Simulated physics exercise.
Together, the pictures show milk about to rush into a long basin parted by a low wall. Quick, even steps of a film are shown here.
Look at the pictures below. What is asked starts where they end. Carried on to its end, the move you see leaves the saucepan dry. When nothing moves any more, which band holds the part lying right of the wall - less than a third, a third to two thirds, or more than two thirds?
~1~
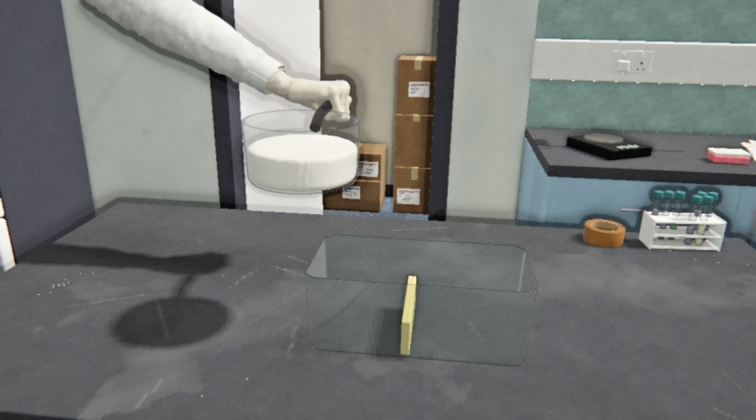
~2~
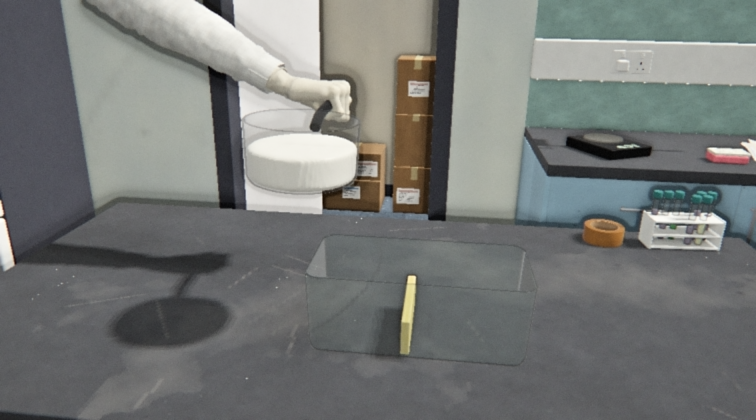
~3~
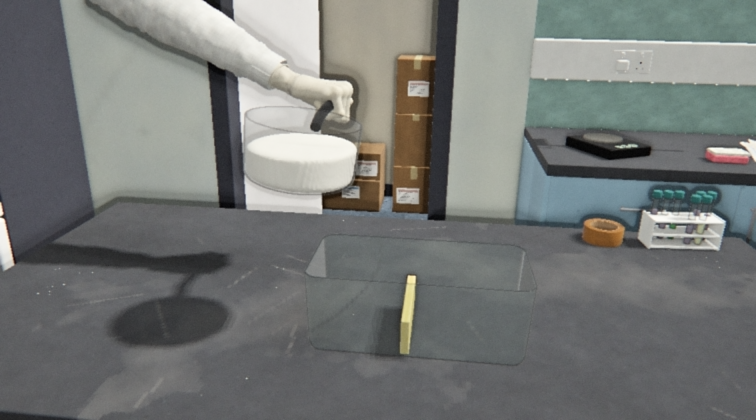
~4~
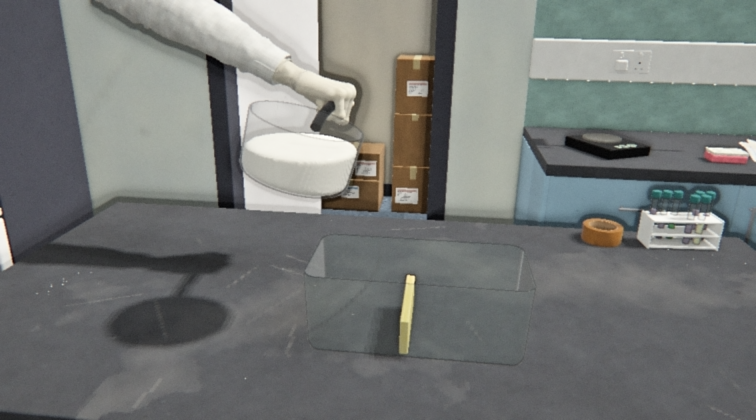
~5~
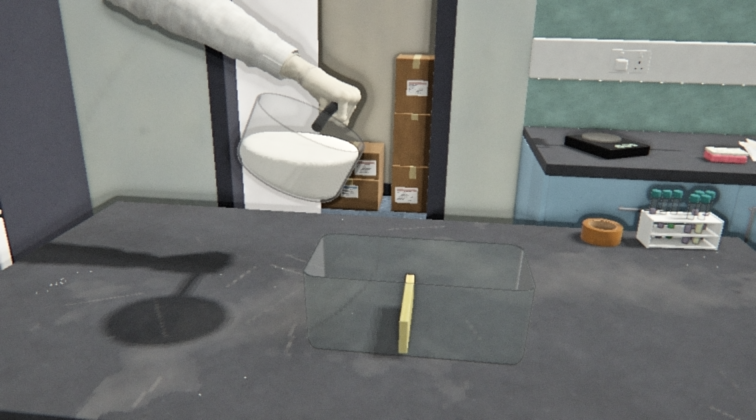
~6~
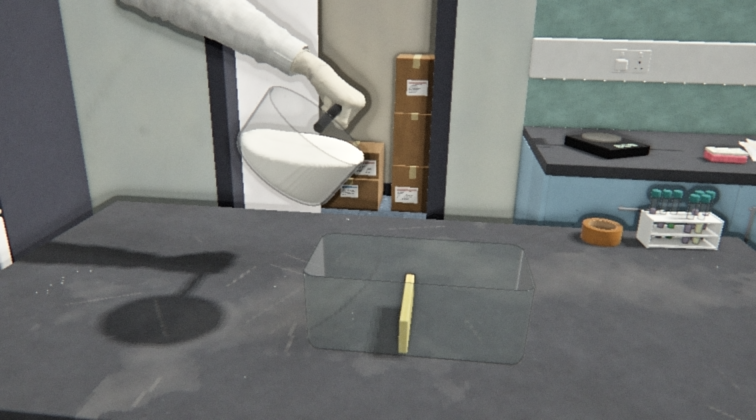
Shy of a third.
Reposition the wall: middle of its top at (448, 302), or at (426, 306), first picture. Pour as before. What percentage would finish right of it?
10 % then 15 %, approximately.
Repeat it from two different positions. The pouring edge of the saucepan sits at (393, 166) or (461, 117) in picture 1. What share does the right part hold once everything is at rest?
Near 40 in a hundred first, near 85 in a hundred second.
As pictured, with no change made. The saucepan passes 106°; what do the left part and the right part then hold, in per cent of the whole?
Left: Some 30 %. Right: Some 0 %.
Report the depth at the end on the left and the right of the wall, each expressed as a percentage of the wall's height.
Once it is still, the left part shows 70 per cent and the right part 10.
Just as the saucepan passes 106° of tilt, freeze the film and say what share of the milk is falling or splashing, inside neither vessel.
Something like 45 per cent of it.
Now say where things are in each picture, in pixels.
The first picture shows tilt 0°; pouring edge (359, 123); surface from (251, 143) to (357, 148); the long basin's rim runs from (315, 255) to (531, 269); the wall's top is at (409, 299).
The second picture shows tilt 2°; pouring edge (359, 125); surface from (251, 143) to (356, 148).
The third picture shows tilt 7°; pouring edge (361, 130); surface from (251, 142) to (357, 149).
The fourth picture shows tilt 15°; pouring edge (362, 139); surface from (249, 141) to (357, 150).
The fifth picture shows tilt 26°; pouring edge (363, 150); surface from (245, 138) to (359, 152).
The sixth picture shows tilt 38°; pouring edge (361, 163); surface from (245, 133) to (364, 154).
A moment on, the saucepan is tipped right over and 22 per cent is still to pour, 31 is left of the wall and 1 right of it.
Next, the saucepan is tipped right over and 3 per cent is still to pour, 77 is left of the wall and 4 right of it.
Then the saucepan is tipped right over and 0 per cent is still to pour, 83 is left of the wall and 8 right of it.
Later the saucepan is tipped right over and 0 per cent is still to pour, 83 is left of the wall and 9 right of it.
Finally, 83 per cent lies left of the wall, 9 right of it and 9 outside.
